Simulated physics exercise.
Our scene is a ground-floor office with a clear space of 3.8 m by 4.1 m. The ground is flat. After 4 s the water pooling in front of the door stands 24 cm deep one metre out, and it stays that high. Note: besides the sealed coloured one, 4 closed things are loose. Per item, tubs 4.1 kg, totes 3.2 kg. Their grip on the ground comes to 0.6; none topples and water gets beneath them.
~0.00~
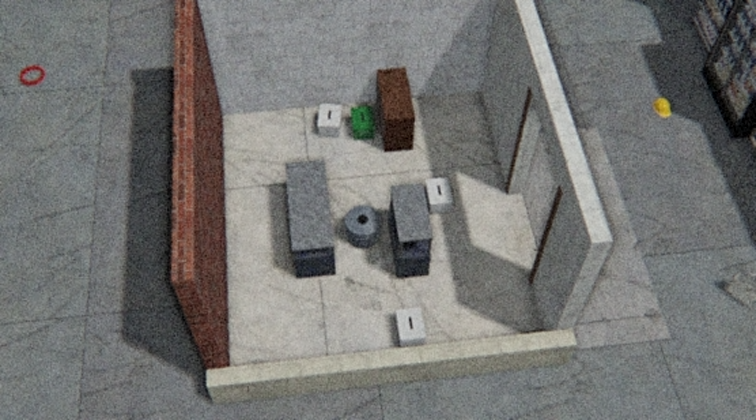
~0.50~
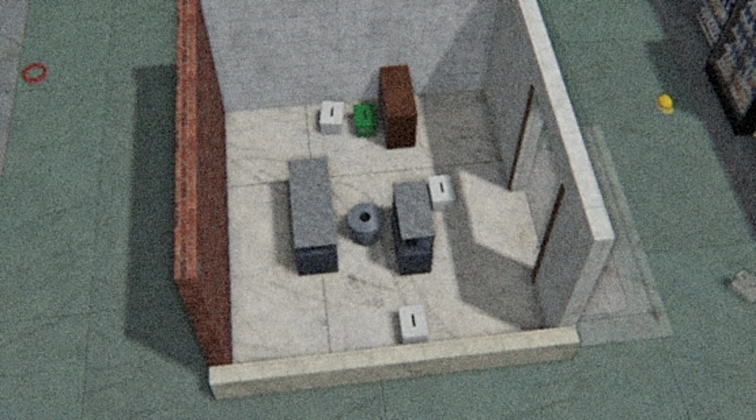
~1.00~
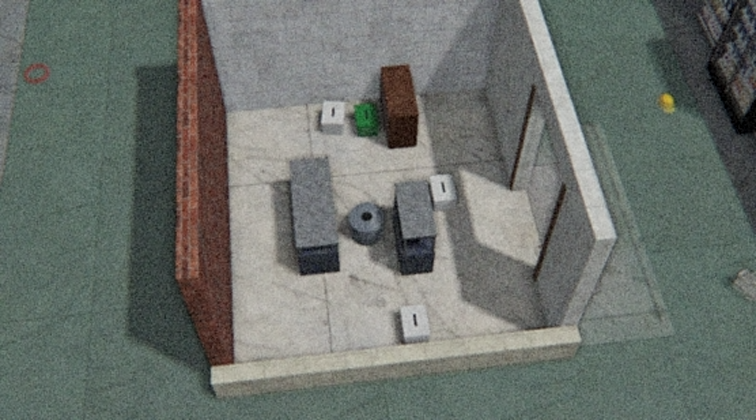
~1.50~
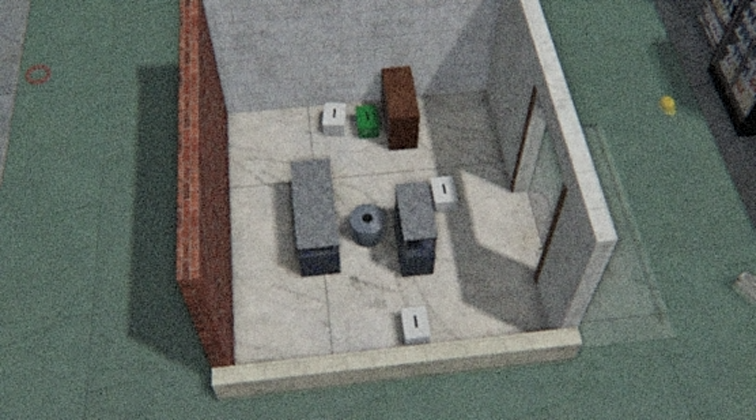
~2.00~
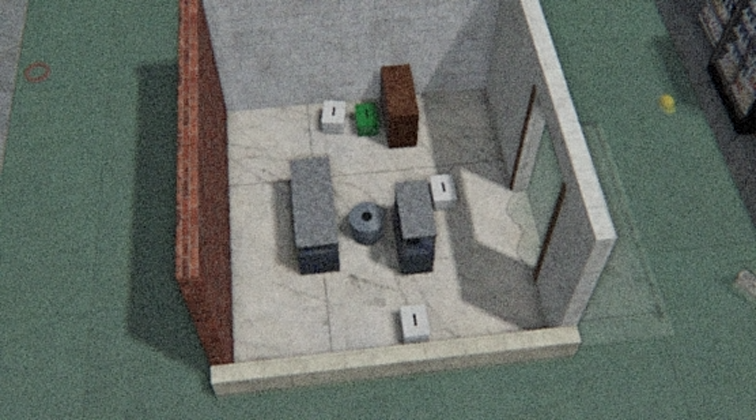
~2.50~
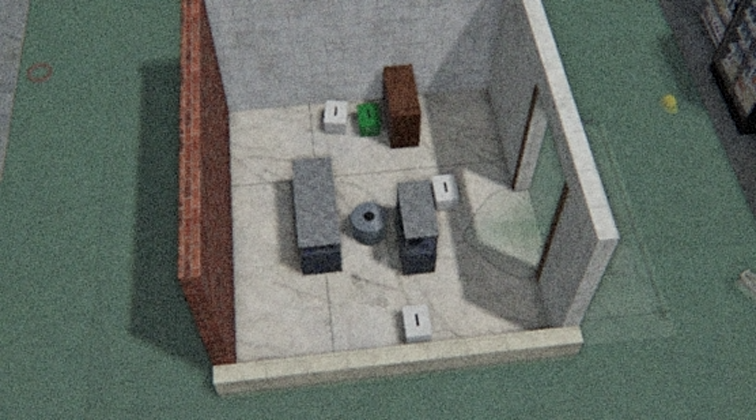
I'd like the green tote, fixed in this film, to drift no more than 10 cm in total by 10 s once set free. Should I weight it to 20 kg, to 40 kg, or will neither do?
20 kg is plenty.
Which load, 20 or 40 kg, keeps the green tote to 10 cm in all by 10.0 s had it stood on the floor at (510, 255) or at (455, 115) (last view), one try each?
Taking the two spots in turn, only the heavier keeps it, then both keep it.
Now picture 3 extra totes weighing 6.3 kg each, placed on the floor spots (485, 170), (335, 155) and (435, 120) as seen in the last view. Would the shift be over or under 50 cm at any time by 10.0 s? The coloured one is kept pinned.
The first comes out below the threshold, the second above the threshold, the third above the threshold.
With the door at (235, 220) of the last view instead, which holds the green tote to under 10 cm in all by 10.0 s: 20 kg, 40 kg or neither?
Well, then the greater option is needed.
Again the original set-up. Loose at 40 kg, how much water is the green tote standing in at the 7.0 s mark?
Something like 4 centimetres.
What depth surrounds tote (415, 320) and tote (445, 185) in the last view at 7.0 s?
Roughly 4 and 10 cm.
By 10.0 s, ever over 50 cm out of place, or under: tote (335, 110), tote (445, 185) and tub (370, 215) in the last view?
Not exceeded, Exceeded, Not exceeded, in that order.
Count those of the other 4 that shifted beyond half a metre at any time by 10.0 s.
That comes to 2.
After 3.5 s the green tote would be 0 cm from its start with 20 kg and 0 cm from its start with 40 kg; 0 cm of water round it then.
After 4.5 s the green tote would be 0 cm from its start with 20 kg and 0 cm from its start with 40 kg; 1 cm of water round it then.
After 7.0 s the green tote would be 0 cm from its start with 20 kg and 0 cm from its start with 40 kg; 4 cm of water round it then.
After 10.0 s the green tote would be 0 cm from its start with 20 kg and 0 cm from its start with 40 kg; 12 cm of water round it then.
